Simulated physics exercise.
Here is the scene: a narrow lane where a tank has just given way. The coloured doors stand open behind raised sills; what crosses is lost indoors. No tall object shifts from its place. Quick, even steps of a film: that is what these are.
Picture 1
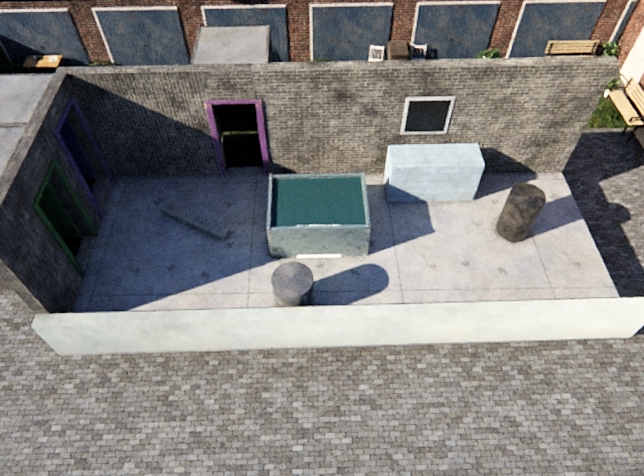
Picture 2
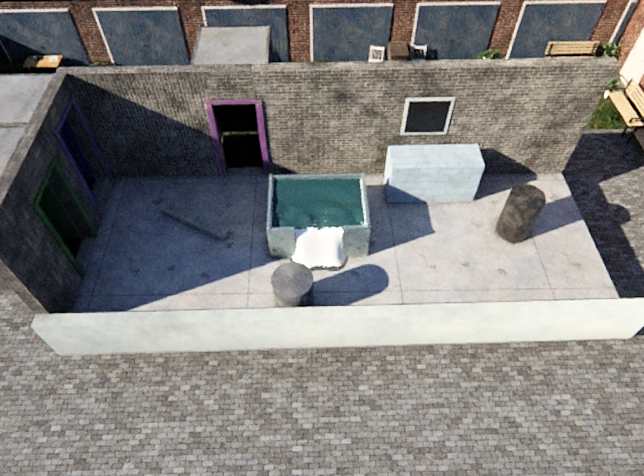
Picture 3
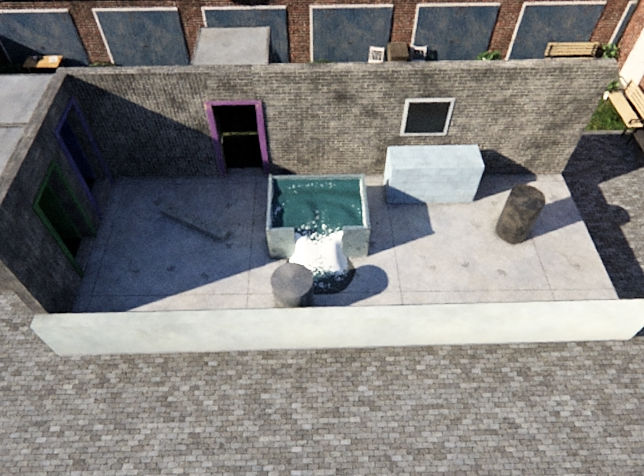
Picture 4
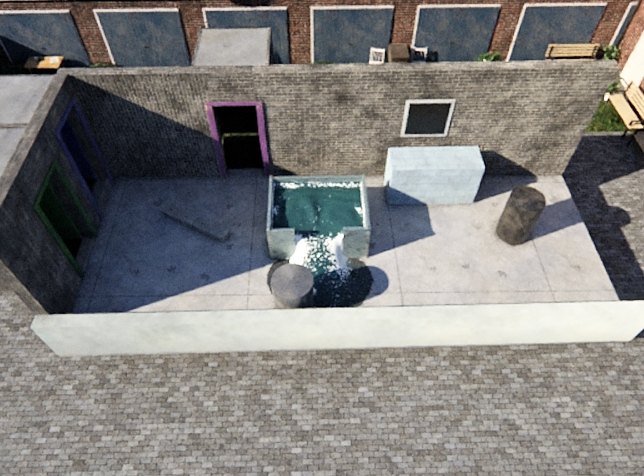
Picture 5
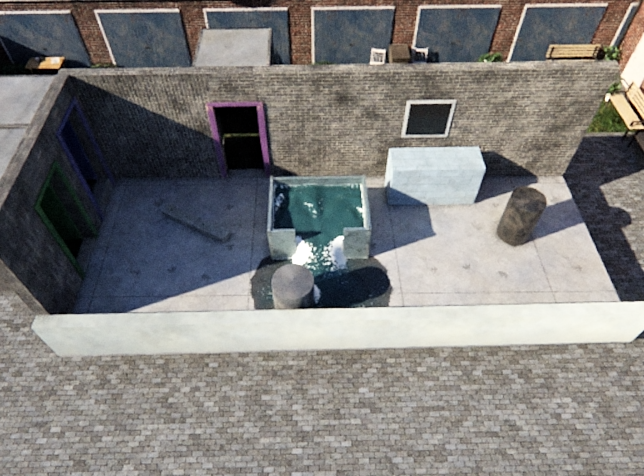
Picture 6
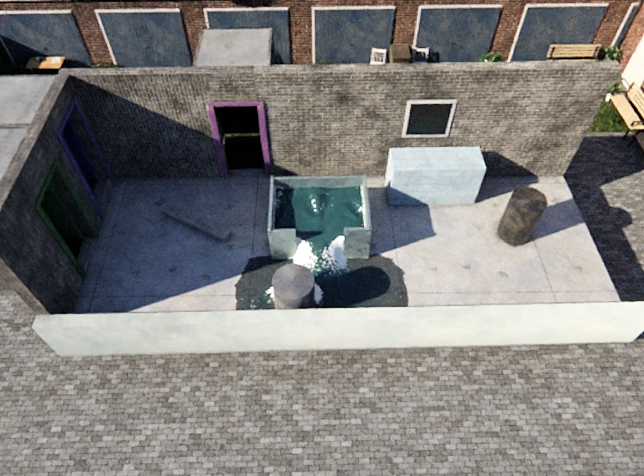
To begin with, a tank full of green water stands whole in a walled lane with purple, green and blue doorways. Its front gives way and white, foaming water pours out toward a grey round pillar, then spreads around its base as a dark pool, while the level in the tank drops.
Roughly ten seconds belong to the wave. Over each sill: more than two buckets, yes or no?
Blue door: No, not more; purple door: No, not more; green door: No, not more.
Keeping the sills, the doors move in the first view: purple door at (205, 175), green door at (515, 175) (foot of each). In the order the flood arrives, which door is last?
I'd go with the purple-painted one.
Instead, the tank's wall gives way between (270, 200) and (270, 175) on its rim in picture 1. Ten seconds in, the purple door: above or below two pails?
Result for purple - above threshold.
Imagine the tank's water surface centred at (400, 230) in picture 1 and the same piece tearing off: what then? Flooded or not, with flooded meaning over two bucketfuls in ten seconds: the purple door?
As it turns out, the purple door breaks the limit.
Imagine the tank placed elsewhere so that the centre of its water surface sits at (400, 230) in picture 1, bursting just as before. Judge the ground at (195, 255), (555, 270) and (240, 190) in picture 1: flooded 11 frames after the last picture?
I'd say still dry for the first, swamped for the second and still dry for the third.
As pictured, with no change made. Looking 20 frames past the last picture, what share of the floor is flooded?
Close to 60 in a hundred, I think.
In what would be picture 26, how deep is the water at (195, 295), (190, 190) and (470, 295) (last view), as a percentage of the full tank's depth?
Approx. values, in order: 2 %, 0 %, 8 %.
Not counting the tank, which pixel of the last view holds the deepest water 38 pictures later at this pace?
It will be deepest around (350, 319).
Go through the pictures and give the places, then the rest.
In the first frame, the tank at (318, 202) is whole and still.
In the second frame, water pours out at (319, 245) and has run to a hidden place.
In the third frame, the front is at (332, 291), out from the gap at (319, 247).
In the fourth frame, water pours out at (319, 248) and has run to a hidden place.
In the fifth frame, water pours out at (320, 249) and has run to a hidden place.
In the sixth frame, the front is at a hidden place, out from the gap at (320, 249).
A moment on, water covers 20 % of the floor; the blue door not reached, the purple door not reached, the green door not reached.
Next, water covers 45 % of the floor; the blue door not reached, the purple door not reached, the green door not reached.
Then, water covers 60 % of the floor; the blue door not reached, the purple door not reached, the green door under two buckets in.
Later, water covers 70 % of the floor; the blue door wet at the sill, nothing in, the purple door wet at the sill, nothing in, the green door under two buckets in.
In the end, water covers 80 % of the floor; the blue door wet at the sill, nothing in, the purple door wet at the sill, nothing in, the green door under two buckets in.
